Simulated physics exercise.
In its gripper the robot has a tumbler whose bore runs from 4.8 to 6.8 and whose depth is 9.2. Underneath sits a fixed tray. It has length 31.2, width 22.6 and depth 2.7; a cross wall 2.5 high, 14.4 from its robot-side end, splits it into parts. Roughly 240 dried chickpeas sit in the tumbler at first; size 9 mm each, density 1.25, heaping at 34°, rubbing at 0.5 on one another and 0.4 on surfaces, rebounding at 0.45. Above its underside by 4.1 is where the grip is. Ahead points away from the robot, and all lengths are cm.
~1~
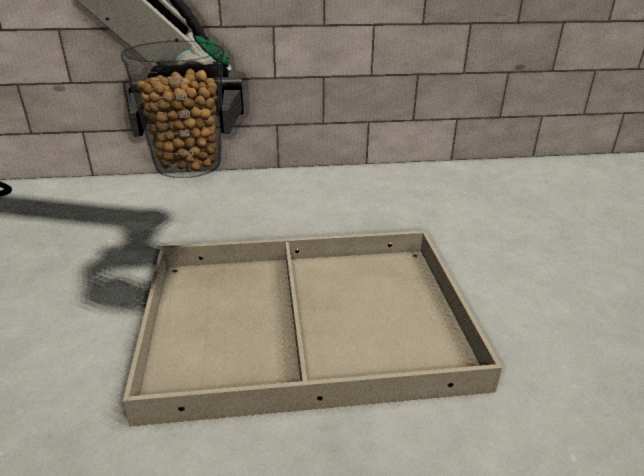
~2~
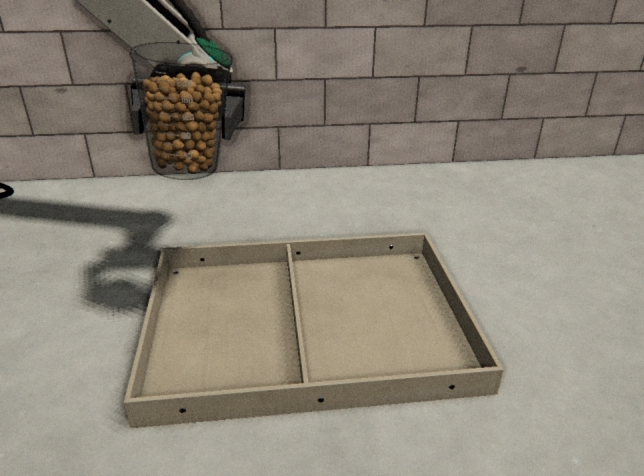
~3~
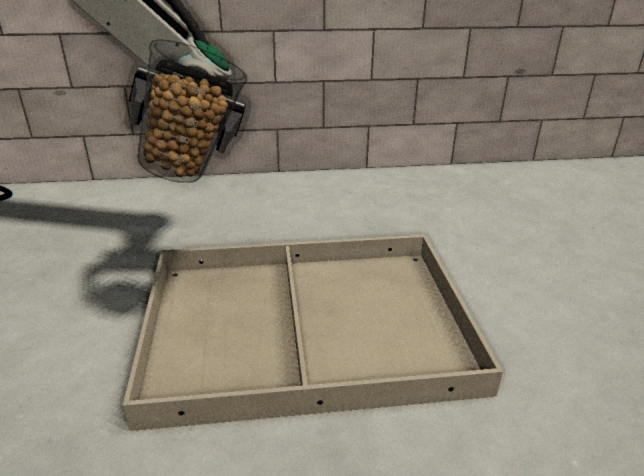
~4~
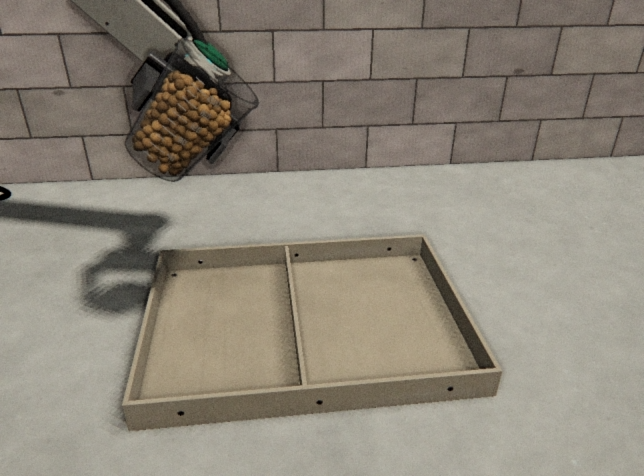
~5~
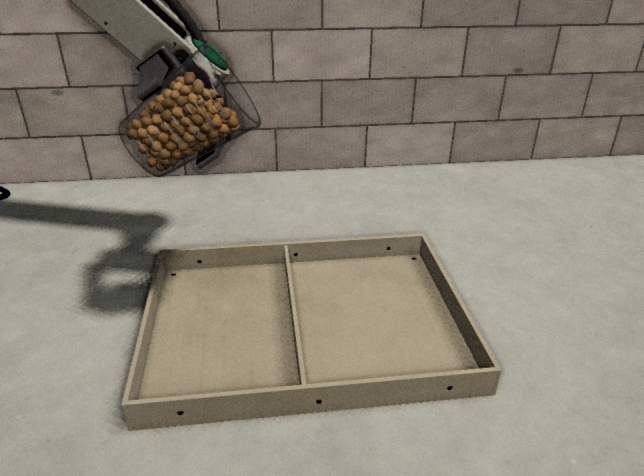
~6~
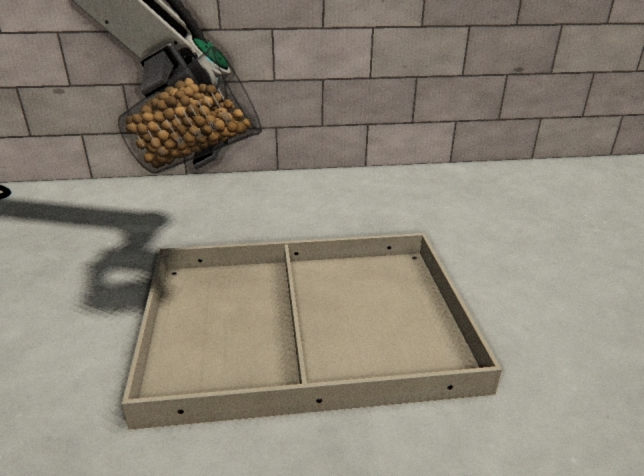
A clear container full of dried chickpeas tilts steadily in a robot's gripper.
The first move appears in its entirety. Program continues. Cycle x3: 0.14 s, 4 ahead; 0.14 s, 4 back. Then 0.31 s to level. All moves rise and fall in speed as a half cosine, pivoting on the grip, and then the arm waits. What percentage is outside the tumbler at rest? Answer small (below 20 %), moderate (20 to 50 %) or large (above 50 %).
It is moderate.
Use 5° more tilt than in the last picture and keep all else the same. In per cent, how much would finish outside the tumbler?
Roughly 40 percent then.
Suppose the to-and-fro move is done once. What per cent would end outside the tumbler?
Near 10 per cent.
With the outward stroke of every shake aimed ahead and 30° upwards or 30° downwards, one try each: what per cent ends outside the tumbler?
Roughly 45 per cent, then 10 per cent.
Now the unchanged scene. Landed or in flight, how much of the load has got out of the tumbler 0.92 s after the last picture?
About 30 in a hundred parts are out by then.
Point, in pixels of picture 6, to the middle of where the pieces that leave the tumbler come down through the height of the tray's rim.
Roughly at (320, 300).
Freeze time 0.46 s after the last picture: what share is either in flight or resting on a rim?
My guess is some 2 in a hundred.
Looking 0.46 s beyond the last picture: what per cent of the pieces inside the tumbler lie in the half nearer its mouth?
Some 55 percent is in that half.
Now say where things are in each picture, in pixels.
The first frame shows tumbler middle at (181, 113), level; upper third of the load around (177, 92), from x 140 to 210, top at y 75; 242 in the tumbler.
The second frame shows tumbler middle at (184, 115), tilted 6° forward; upper third of the load around (181, 93), from x 145 to 215, top at y 80.
The third frame shows tumbler middle at (184, 118), tilted 22° forward; upper third of the load around (181, 97), from x 150 to 225, top at y 80.
The fourth frame shows tumbler middle at (185, 119), tilted 41° forward; upper third of the load around (184, 99), from x 135 to 225, top at y 75.
The fifth frame shows tumbler middle at (185, 119), tilted 57° forward; upper third of the load around (186, 102), from x 130 to 235, top at y 75.
The sixth frame shows tumbler middle at (187, 119), tilted 63° forward; upper third of the load around (187, 106), from x 130 to 245, top at y 85; 242 in the tumbler.
Then, 0.46 s after the last picture, tilted 63° forward, highest piece 24 above the table; 217 in the tumbler, 12 in the far-side part, 8 in the robot-side part, 5 in flight or on a rim.
Then, 0.92 s after the last picture, tilted 53° forward, highest piece 24 above the table; 171 in the tumbler, 42 in the far-side part, 18 in the robot-side part, 11 in flight or on a rim.
Then, 1.35 s after the last picture, level, highest piece 25 above the table; 171 in the tumbler, 48 in the far-side part, 23 in the robot-side part.
Then, 2.40 s after the last picture, level, highest piece 25 above the table; 171 in the tumbler, 48 in the far-side part, 23 in the robot-side part.
Final count, 171 in the tumbler, 48 in the far-side part, 23 in the robot-side part. That is 29 % outside the tumbler.
